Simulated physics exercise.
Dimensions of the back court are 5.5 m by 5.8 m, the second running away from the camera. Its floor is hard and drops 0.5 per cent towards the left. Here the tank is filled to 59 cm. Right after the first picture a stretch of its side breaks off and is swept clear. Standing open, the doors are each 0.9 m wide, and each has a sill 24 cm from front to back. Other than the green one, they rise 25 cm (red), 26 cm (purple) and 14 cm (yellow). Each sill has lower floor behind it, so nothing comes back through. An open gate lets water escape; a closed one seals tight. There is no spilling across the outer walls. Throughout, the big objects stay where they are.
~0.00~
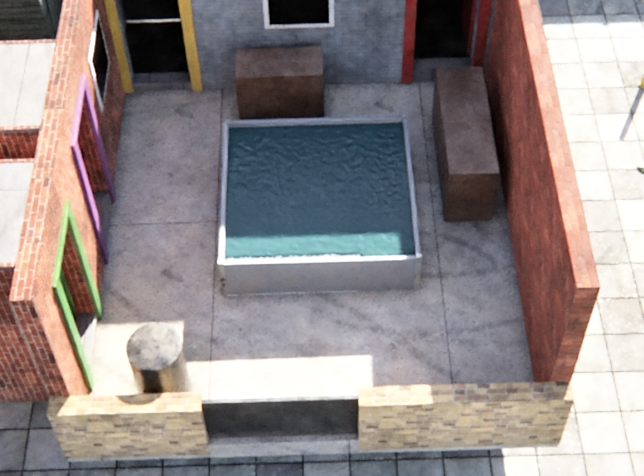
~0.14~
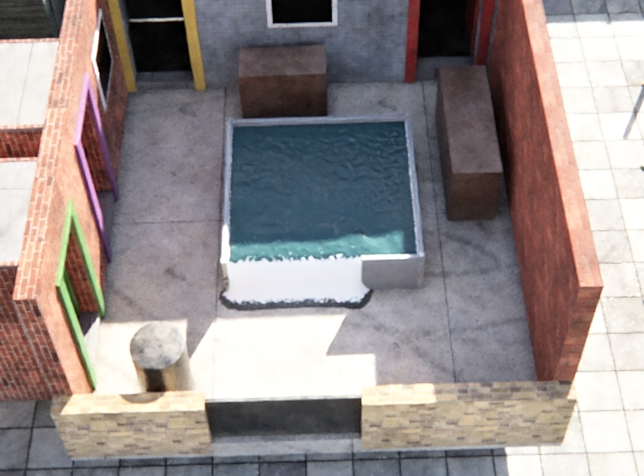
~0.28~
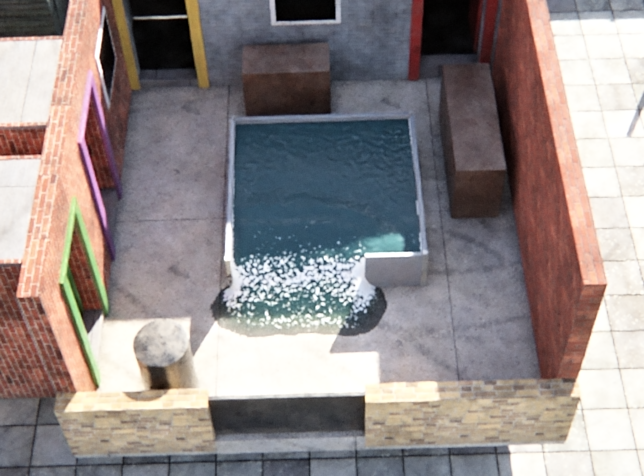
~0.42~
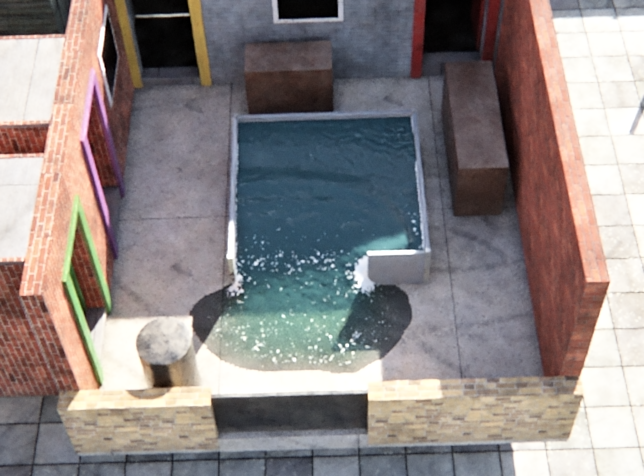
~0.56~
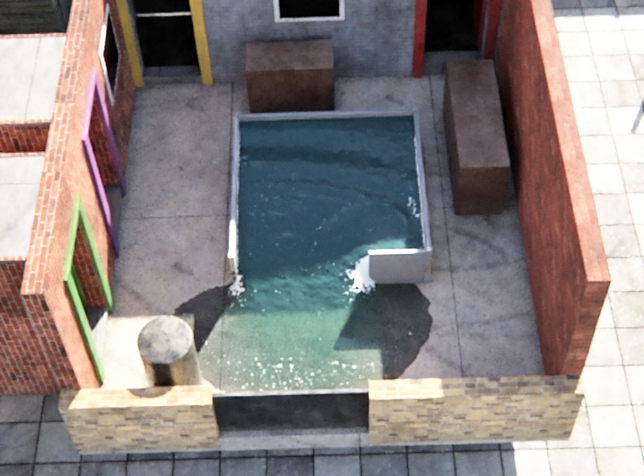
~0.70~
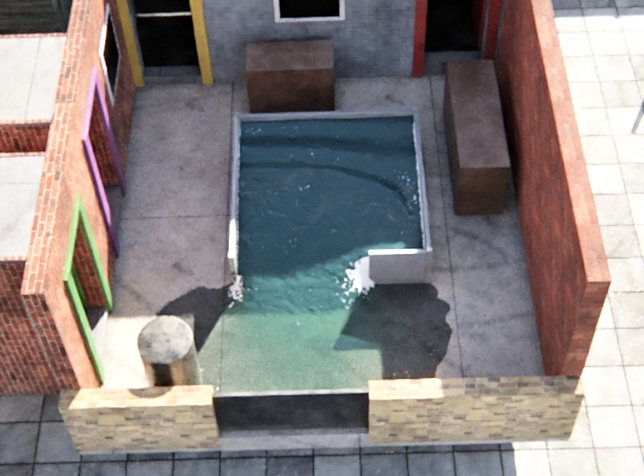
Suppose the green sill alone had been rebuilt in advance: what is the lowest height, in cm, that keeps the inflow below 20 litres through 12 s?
About 22 cm.
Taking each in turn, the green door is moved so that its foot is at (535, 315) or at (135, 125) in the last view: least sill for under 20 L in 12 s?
About 17 cm for the first and 14.0 cm for the second.
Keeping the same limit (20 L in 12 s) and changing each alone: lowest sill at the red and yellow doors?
About 15 cm at red and 15 cm at yellow.
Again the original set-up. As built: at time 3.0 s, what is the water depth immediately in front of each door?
Centimetres: Red = 0, green = 27, purple = 4, yellow = 0.
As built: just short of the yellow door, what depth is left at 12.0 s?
Depth: Near 17.0 cm.
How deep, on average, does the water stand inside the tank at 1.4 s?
Roughly 41 cm.
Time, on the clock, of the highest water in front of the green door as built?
That happens close to 3.2 s on the clock.
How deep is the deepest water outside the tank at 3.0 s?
38 cm.
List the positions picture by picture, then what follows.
The first picture shows still water, 59 cm deep, in the tank at (318, 190); the green door at (80, 304) is dry.
In the second picture, water pours out at (295, 280) and has run 0.2 m, to (269, 304); about 5 cm deep outside, 59 cm at the back.
In the third picture, the gap is at (299, 279), the front 0.7 m out at (342, 331); the back of the tank holds 59 cm.
In the fourth picture, the front is at (327, 366), 1.3 m from the gap at (302, 277); 2.6 m2 of floor is wet, 59 cm left at the back.
In the fifth picture, the front is at a hidden place, 1.7 m from the gap at (303, 276); 4.1 m2 of floor is wet, 59 cm left at the back.
In the sixth picture, the gap is at (303, 276), the front 2.0 m out at a hidden place; the back of the tank holds 58 cm; the green door at (91, 298), 2.7 m from the gap, is still 0.9 m from the nearest water.
After 1.4 s water covers 30 % of the floor, deepest (42 cm) near (275, 405); it has not reached the green door.
After 3.0 s water covers 50 % of the floor, deepest (38 cm) near (97, 424); 27 cm at the green door, 25 litres in over its 15 cm sill.
After 12.0 s water covers 100 % of the floor, deepest (18 cm) near (337, 88); 13 cm at the green door, 84 litres in over its 15 cm sill.
At the green door as built, the water arrived by 1.5 s and peaked near 29 cm at 3.2 s.
With a sill of 18 cm, 49 litres would have come in within the 12 s; with 24.5 cm, 9 litres. So under 20 litres takes about 22 cm.
